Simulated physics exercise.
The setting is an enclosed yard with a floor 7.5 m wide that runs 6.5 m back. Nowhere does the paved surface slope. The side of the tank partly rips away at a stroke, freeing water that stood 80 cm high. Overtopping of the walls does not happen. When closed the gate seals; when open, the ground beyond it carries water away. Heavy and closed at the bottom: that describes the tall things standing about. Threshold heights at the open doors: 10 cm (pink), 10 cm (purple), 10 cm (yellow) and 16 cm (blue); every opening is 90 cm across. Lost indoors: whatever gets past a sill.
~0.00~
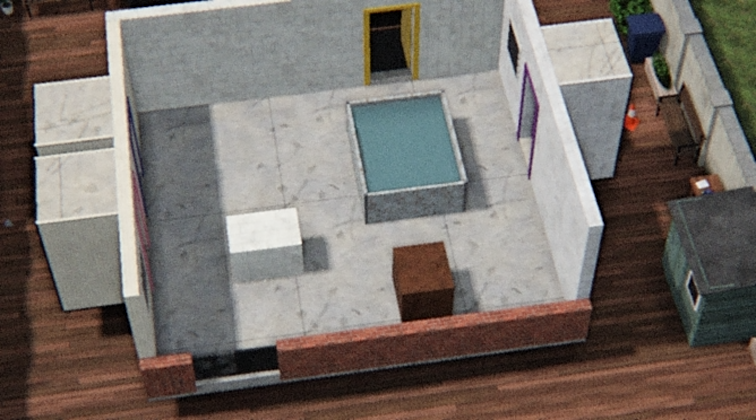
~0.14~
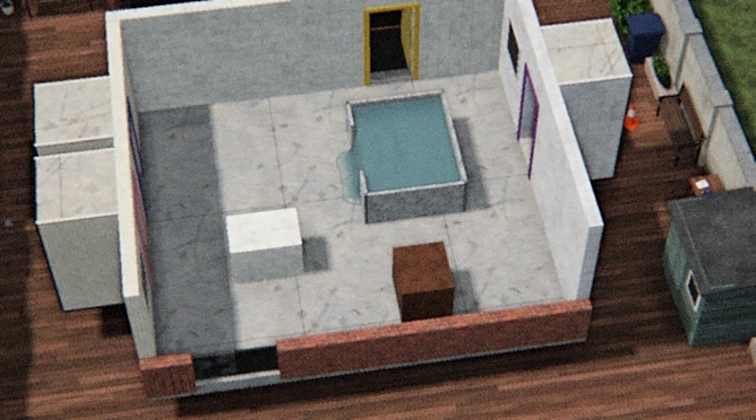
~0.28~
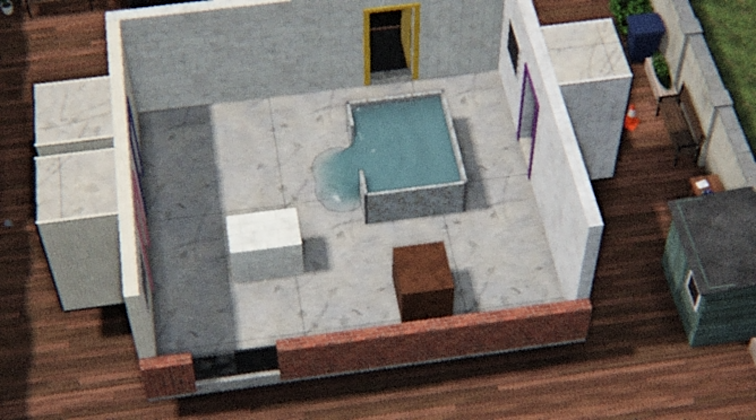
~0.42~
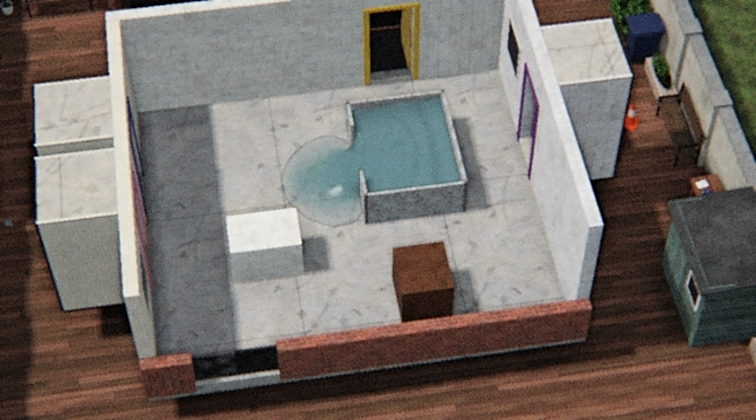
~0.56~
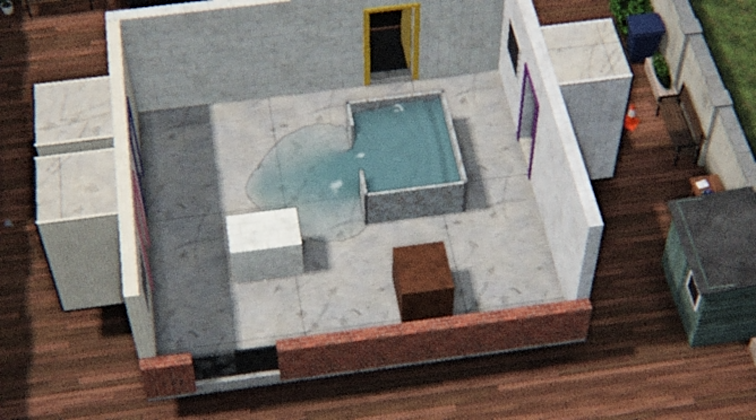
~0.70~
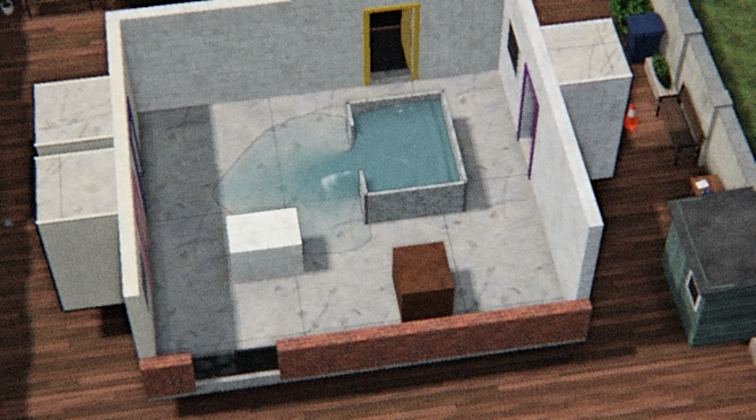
Water poured out of the left side of a raised tank in a walled yard, spreading in a widening, thinning sheet across the pale floor until it reached behind the white block.
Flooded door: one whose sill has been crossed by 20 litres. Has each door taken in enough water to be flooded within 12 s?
In order: Pink door: Outstrips the figure. Purple door: Lags behind the figure. Yellow door: Lags behind the figure. Blue door: Outstrips the figure.
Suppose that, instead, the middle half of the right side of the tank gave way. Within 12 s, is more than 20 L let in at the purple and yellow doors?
Versus the limit - purple: Exceeded, yellow: Within.
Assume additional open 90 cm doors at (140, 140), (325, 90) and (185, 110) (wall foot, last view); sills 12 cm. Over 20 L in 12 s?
Check each in turn: The first succeeds, the second fails, the third succeeds.
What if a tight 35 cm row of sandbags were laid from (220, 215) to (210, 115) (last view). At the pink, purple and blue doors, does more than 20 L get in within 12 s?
Checking the limit, pink is too much, purple is fine, blue is fine.
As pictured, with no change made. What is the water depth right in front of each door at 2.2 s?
Pink 24 cm, purple 0 cm, yellow 0 cm, blue 30 cm.
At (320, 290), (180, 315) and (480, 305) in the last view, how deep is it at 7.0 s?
Reading - approx. 5 / 7 / 1 cm.
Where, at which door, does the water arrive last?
The purple one.
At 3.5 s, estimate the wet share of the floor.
About 50 per cent.
After 1.4 s water covers 35 % of the floor and is deepest (38 cm) near (347, 181); pink door not reached, purple door not reached, yellow door not reached, blue door 24 cm at the sill, 6 L in.
After 2.2 s water covers 40 % of the floor and is deepest (44 cm) near (139, 124); pink door 24 cm at the sill, 50 L in, purple door not reached, yellow door not reached, blue door 30 cm at the sill, 52 L in.
After 3.5 s water covers 50 % of the floor and is deepest (26 cm) near (148, 235); pink door 17 cm at the sill, 115 L in, purple door not reached, yellow door not reached, blue door 21 cm at the sill, 104 L in.
After 7.0 s water covers 75 % of the floor and is deepest (17 cm) near (179, 376); pink door 13 cm at the sill, 169 L in, purple door not reached, yellow door 4 cm at the sill, 0 L in, blue door 11 cm at the sill, 114 L in.
After 12.0 s water covers 95 % of the floor and is deepest (10 cm) near (369, 350); pink door 8 cm at the sill, 177 L in, purple door 4 cm at the sill, 0 L in, yellow door 5 cm at the sill, 0 L in, blue door 8 cm at the sill, 114 L in.
